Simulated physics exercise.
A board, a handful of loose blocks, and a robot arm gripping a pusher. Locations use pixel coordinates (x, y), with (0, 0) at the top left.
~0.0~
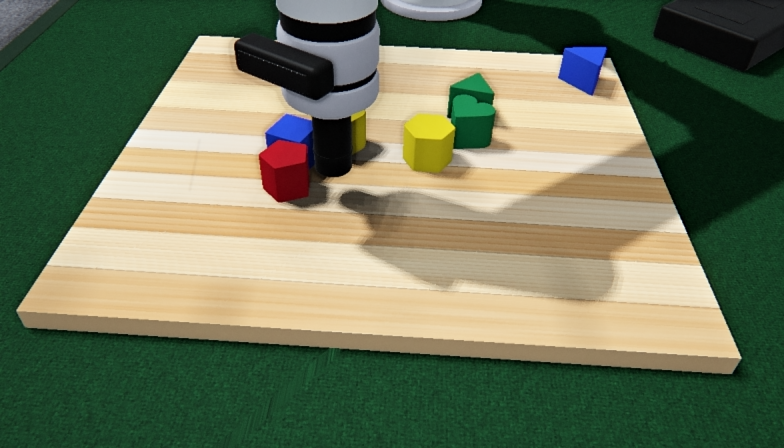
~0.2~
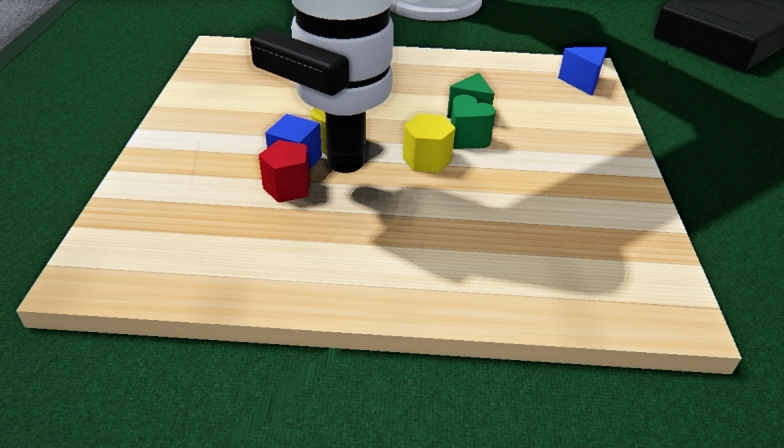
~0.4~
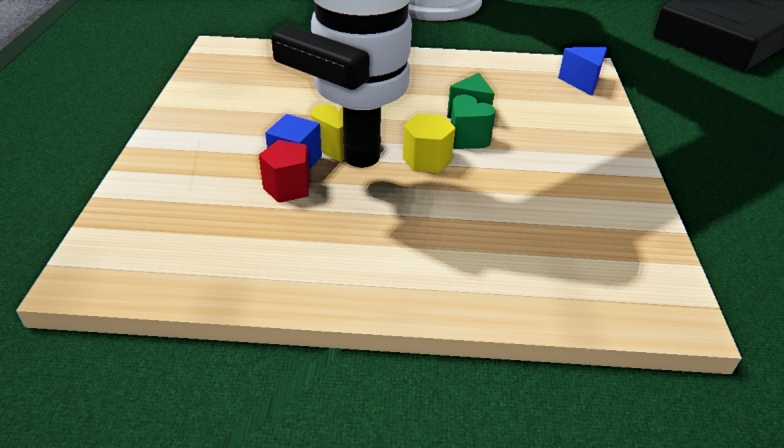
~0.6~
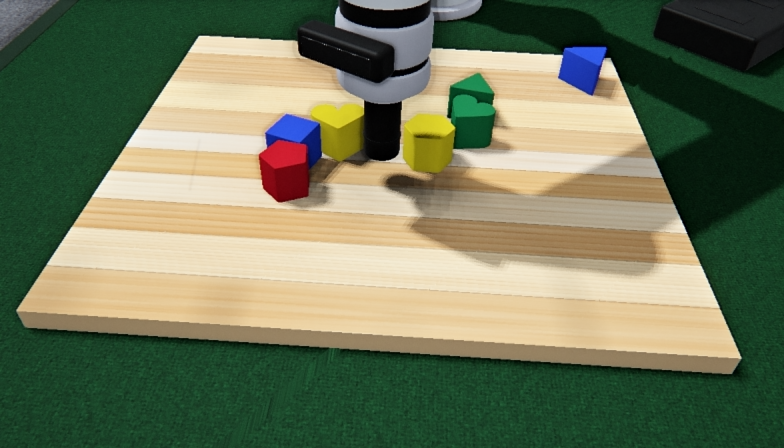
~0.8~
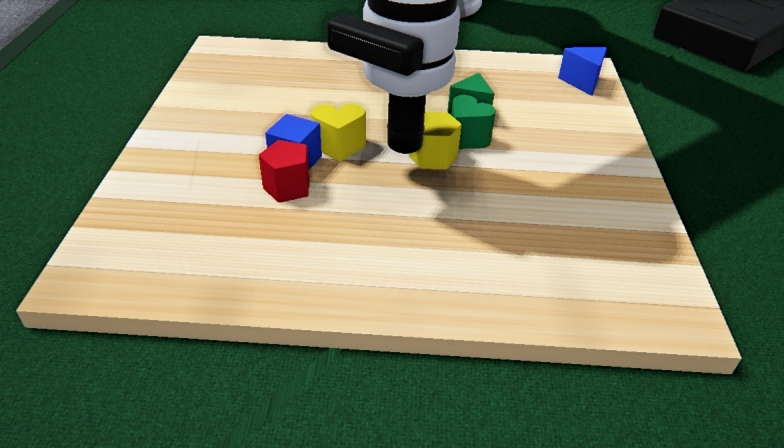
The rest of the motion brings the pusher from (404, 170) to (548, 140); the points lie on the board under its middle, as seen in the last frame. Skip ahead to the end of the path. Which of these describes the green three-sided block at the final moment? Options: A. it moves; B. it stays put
My answer is option A.
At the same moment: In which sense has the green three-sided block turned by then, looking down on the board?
Overhead view: Anti-clockwise.
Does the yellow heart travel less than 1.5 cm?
Final answer: Yes.
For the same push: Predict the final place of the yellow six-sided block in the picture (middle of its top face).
At (559, 89).
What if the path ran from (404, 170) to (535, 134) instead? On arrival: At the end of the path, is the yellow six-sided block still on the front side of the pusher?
Final answer: Yes.
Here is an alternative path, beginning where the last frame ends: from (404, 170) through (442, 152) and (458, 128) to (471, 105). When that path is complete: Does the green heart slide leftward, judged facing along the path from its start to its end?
No, that is not how it ends up.
What follows on the original path. One third of the way, pusher at (457, 134); yellow six-sided block at (488, 114); green heart at (502, 95), turned 60° anticlockwise; green three-sided block at (476, 80).
Two thirds of the way, pusher at (507, 124); yellow six-sided block at (531, 102), turned 20° anticlockwise; green heart at (516, 83), turned 115° anticlockwise; green three-sided block at (479, 78), turned 35° anticlockwise.
At the end, pusher at (553, 116); yellow heart not moved; yellow six-sided block at (559, 89), turned 55° anticlockwise; green heart at (517, 80), turned 130° anticlockwise; green three-sided block at (479, 78), turned 40° anticlockwise.
